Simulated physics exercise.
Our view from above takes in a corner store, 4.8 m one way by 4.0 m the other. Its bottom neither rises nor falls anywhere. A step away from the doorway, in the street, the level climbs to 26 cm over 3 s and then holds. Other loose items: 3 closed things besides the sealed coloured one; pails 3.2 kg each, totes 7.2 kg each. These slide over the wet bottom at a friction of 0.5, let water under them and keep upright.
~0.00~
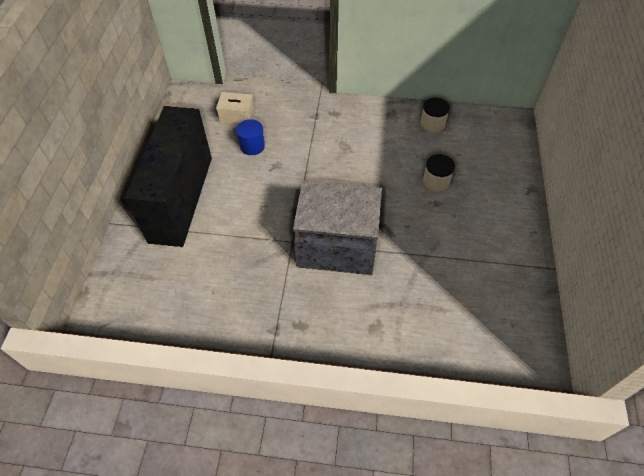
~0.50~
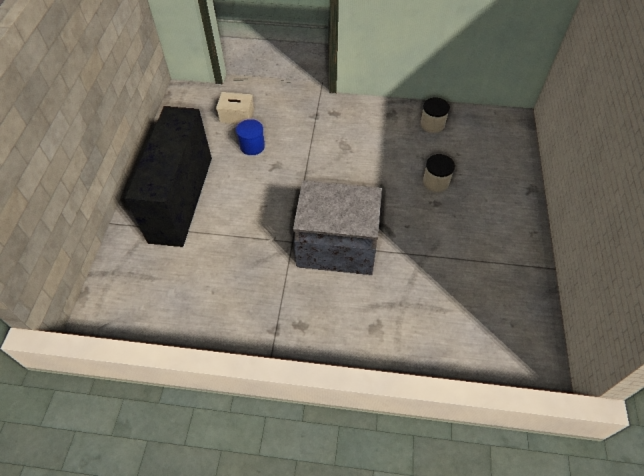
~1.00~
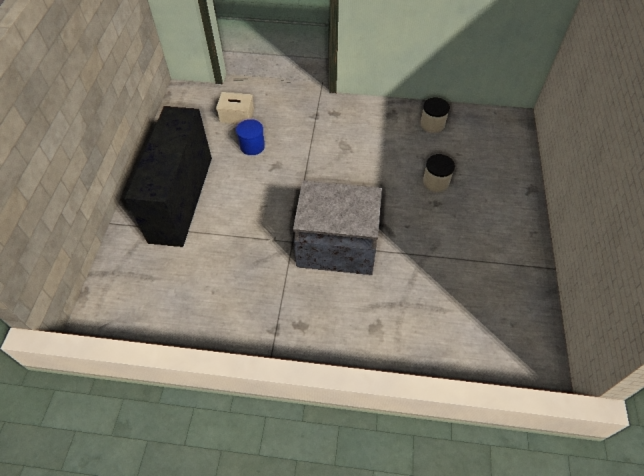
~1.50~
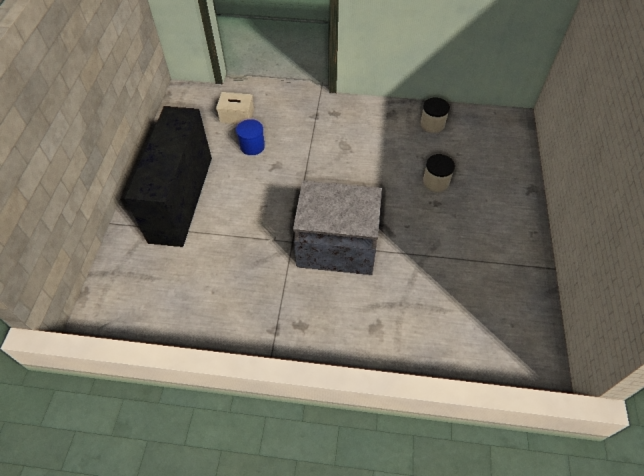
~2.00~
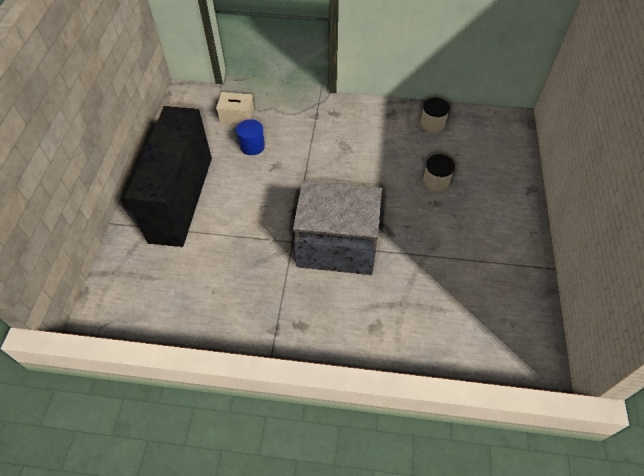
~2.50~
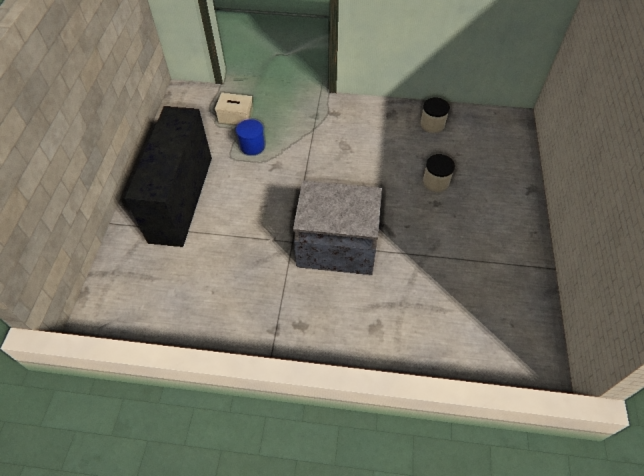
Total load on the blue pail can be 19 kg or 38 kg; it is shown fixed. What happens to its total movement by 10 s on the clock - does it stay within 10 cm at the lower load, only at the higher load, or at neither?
It stays within that distance only at the higher load.
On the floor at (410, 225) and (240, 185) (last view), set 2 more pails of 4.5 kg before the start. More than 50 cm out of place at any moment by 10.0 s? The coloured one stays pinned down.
First exceeds it, then exceeds it.
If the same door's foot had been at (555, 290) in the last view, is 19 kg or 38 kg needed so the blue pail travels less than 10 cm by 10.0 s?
Under that setup, the light option succeeds.
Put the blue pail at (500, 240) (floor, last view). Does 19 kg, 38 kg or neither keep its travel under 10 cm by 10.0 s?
Both loads work.
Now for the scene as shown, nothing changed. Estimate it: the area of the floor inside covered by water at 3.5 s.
I'd put it close to 5.0 m2.
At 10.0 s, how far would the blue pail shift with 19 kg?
About 100 cm off its spot.
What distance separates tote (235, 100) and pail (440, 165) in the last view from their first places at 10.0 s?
First 200 cm, then 60 cm.
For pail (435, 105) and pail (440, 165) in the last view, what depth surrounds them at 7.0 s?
I'd estimate 1 cm for the first and 3 cm for the second.
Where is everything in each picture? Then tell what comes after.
In the first frame, the blue pail at (250, 129) rests on the ground; water covers 0.0 m2; 0 of 4 have shifted.
In the second frame, the blue pail at (250, 129) rests on the ground; 0.0 m2 under water; 0 of 4 have shifted.
In the third frame, the blue pail at (250, 129), on the bottom; water covers 0.0 m2; 0 of 4 have shifted.
In the fourth frame, the blue pail at (250, 129), on the bottom; 0.0 m2 under water; 0 of 4 have shifted.
In the fifth frame, the blue pail at (250, 129), on the bottom; water covers 0.5 m2; 0 of 4 have shifted.
In the sixth frame, the blue pail at (250, 129) rests on the ground; water covers 1.2 m2; 0 of 4 have shifted.
After 3.5 s the blue pail would be 5 cm from its start with 19 kg and 0 cm from its start with 38 kg; 9 cm of water round it then.
After 4.5 s the blue pail would be 33 cm from its start with 19 kg and 0 cm from its start with 38 kg; 9 cm of water round it then.
After 7.0 s the blue pail would be 67 cm from its start with 19 kg and 0 cm from its start with 38 kg; 10 cm of water round it then.
After 10.0 s the blue pail would be 96 cm from its start with 19 kg and 0 cm from its start with 38 kg; 10 cm of water round it then.
